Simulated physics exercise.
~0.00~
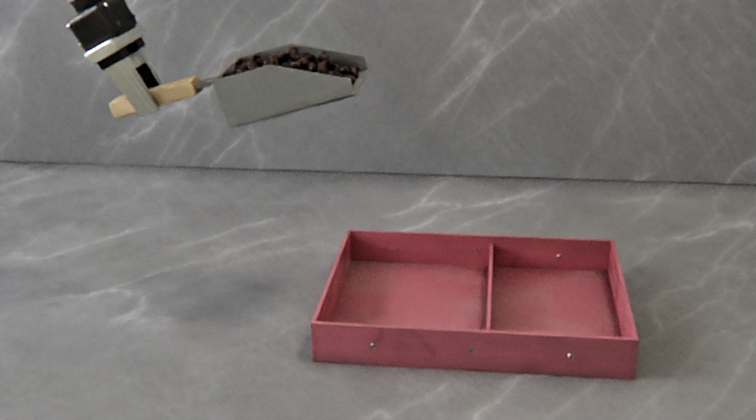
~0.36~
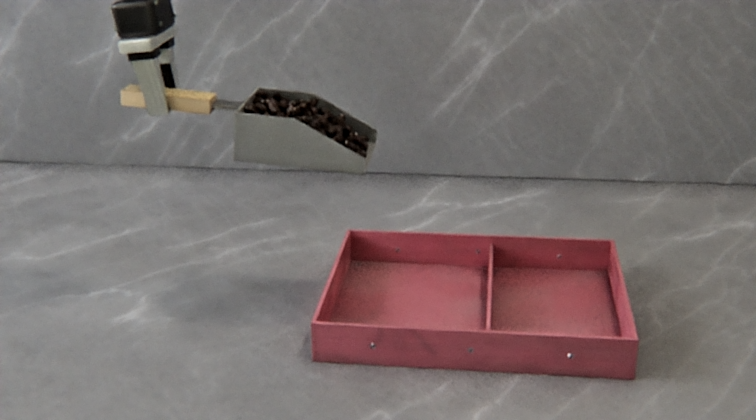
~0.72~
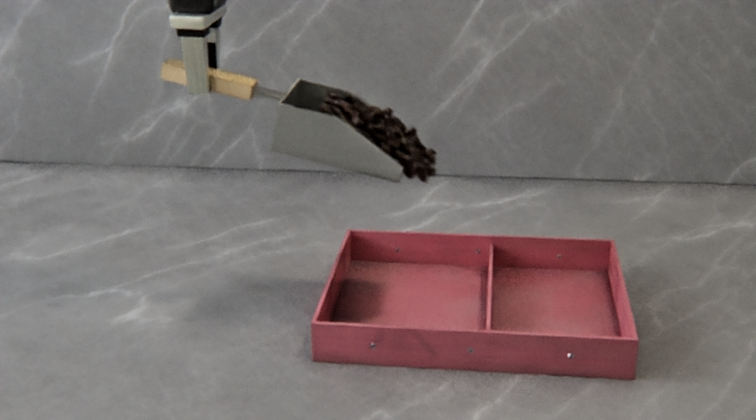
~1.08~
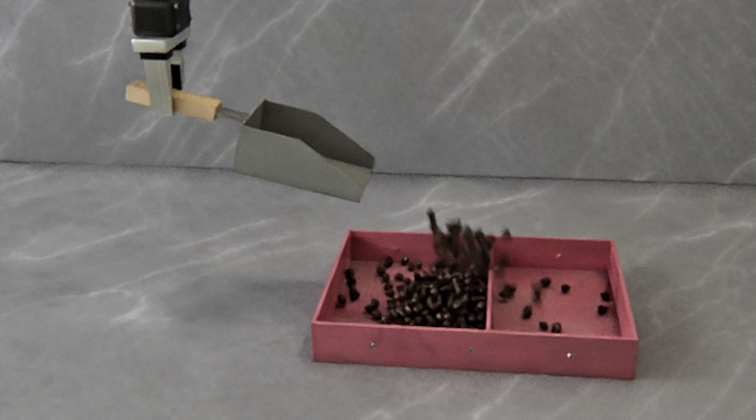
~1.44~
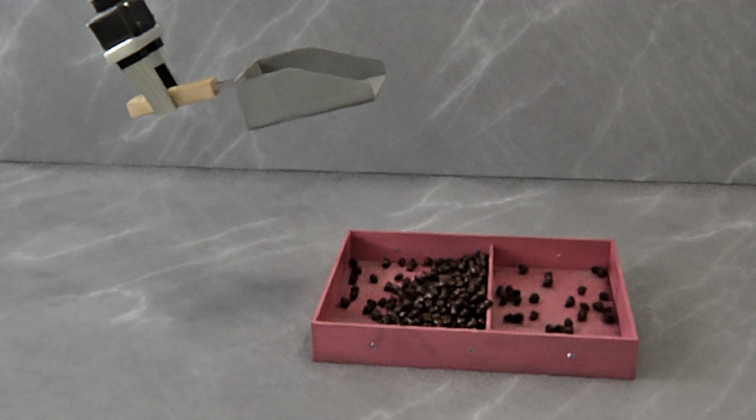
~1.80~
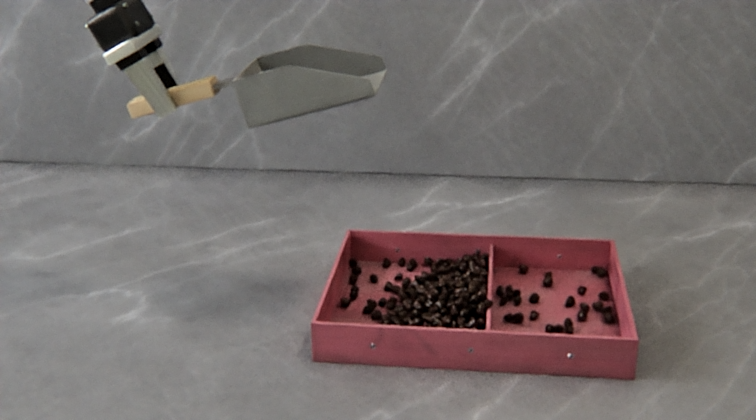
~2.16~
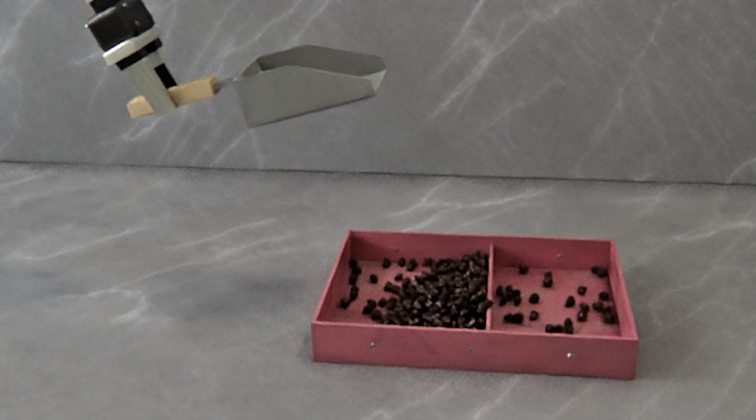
Above a grey marbled table, a robot gripper tips a scoop, spilling dark beans mostly into a divided red tray's left side.
